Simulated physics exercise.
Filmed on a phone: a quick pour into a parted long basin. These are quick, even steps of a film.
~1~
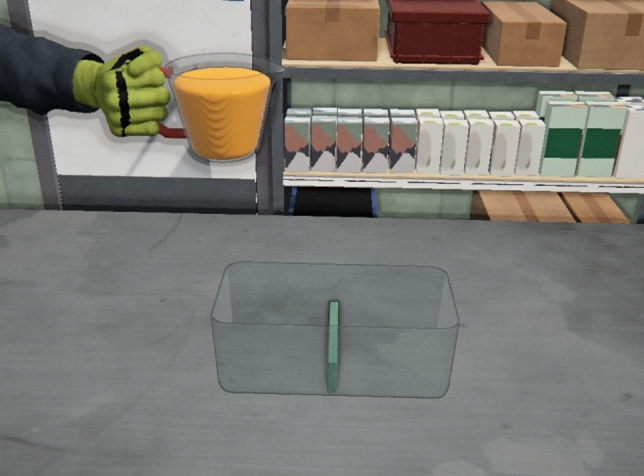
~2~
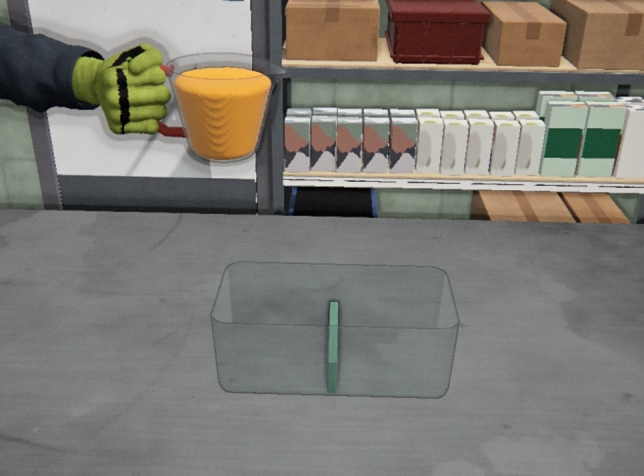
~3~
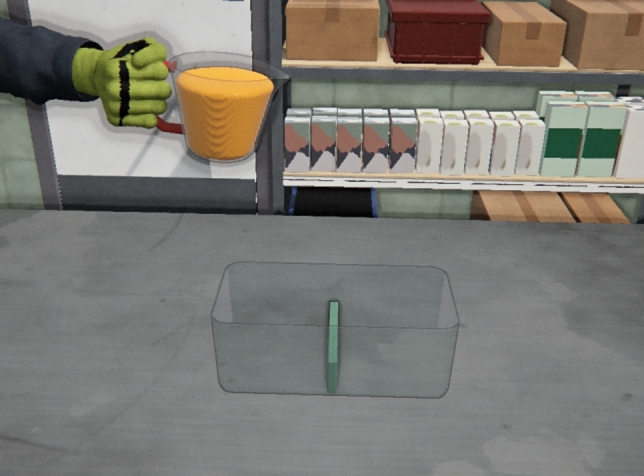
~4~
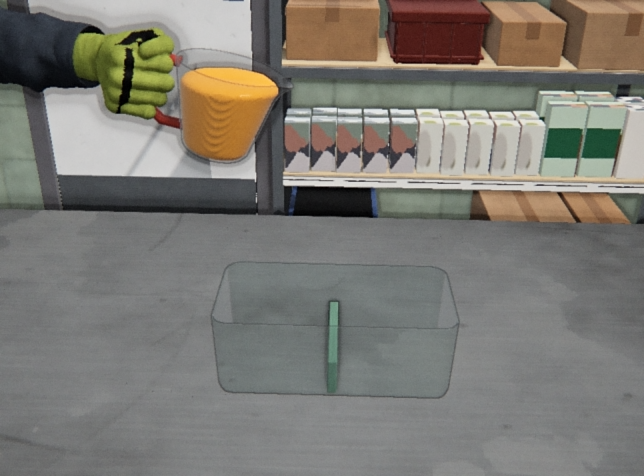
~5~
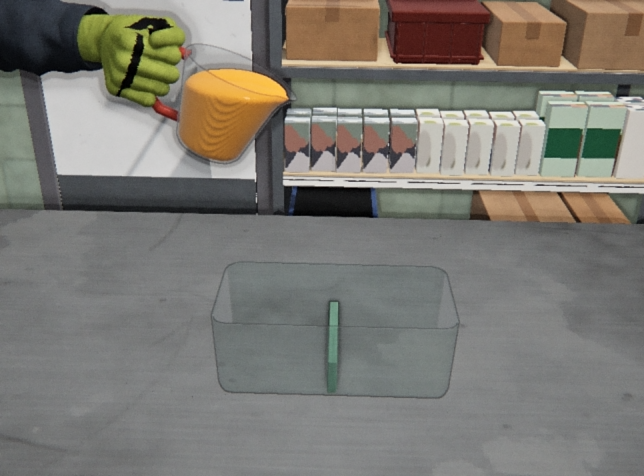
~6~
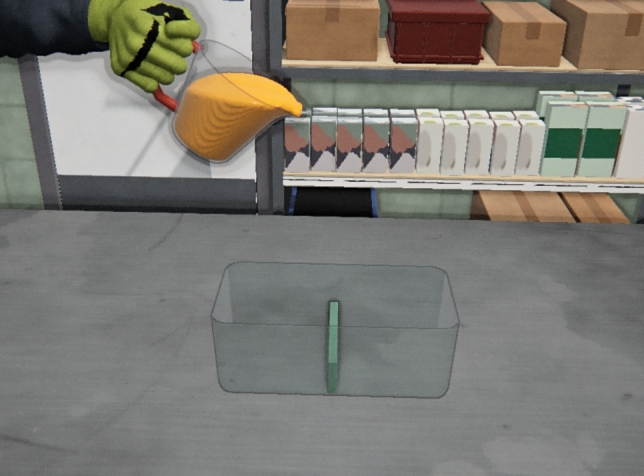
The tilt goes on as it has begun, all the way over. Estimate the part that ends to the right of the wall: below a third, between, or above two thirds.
In the end between a third and two thirds is right of the wall.
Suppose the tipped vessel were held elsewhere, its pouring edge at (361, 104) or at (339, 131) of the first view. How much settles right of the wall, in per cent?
About 80 and 90 per cent.
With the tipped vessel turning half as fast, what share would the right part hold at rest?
Near 75 %.
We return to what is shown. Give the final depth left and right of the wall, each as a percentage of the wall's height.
The left part 30 per cent, the right part 30.
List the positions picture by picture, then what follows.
Tilt 0°; pouring edge (286, 69); surface from (175, 77) to (272, 80); the long basin's rim runs from (219, 291) to (452, 297); the wall's top is at (333, 331), in the first frame.
Tilt 2°; pouring edge (287, 71); surface from (175, 77) to (272, 80), in the second frame.
Tilt 6°; pouring edge (291, 76); surface from (178, 75) to (275, 83), in the third frame.
Tilt 14°; pouring edge (295, 86); surface from (182, 74) to (280, 86), in the fourth frame.
Tilt 24°; pouring edge (298, 98); surface from (186, 80) to (288, 90), in the fifth frame.
Tilt 35°; pouring edge (299, 113); surface from (185, 87) to (294, 105); 3 per cent is over the edge, in the sixth frame.
A moment on, the tilt is 101° and 32 per cent is still to pour, 0 is left of the wall and 15 right of it.
Next, the tilt is 111° and 2 per cent is still to pour, 29 is left of the wall and 50 right of it.
Then the tilt is 111° and 0 per cent is still to pour, 42 is left of the wall and 50 right of it.
Later the tilt is 111° and 0 per cent is still to pour, 43 is left of the wall and 51 right of it.
At rest 43 per cent lies left of the wall, 51 right of it and 6 outside.
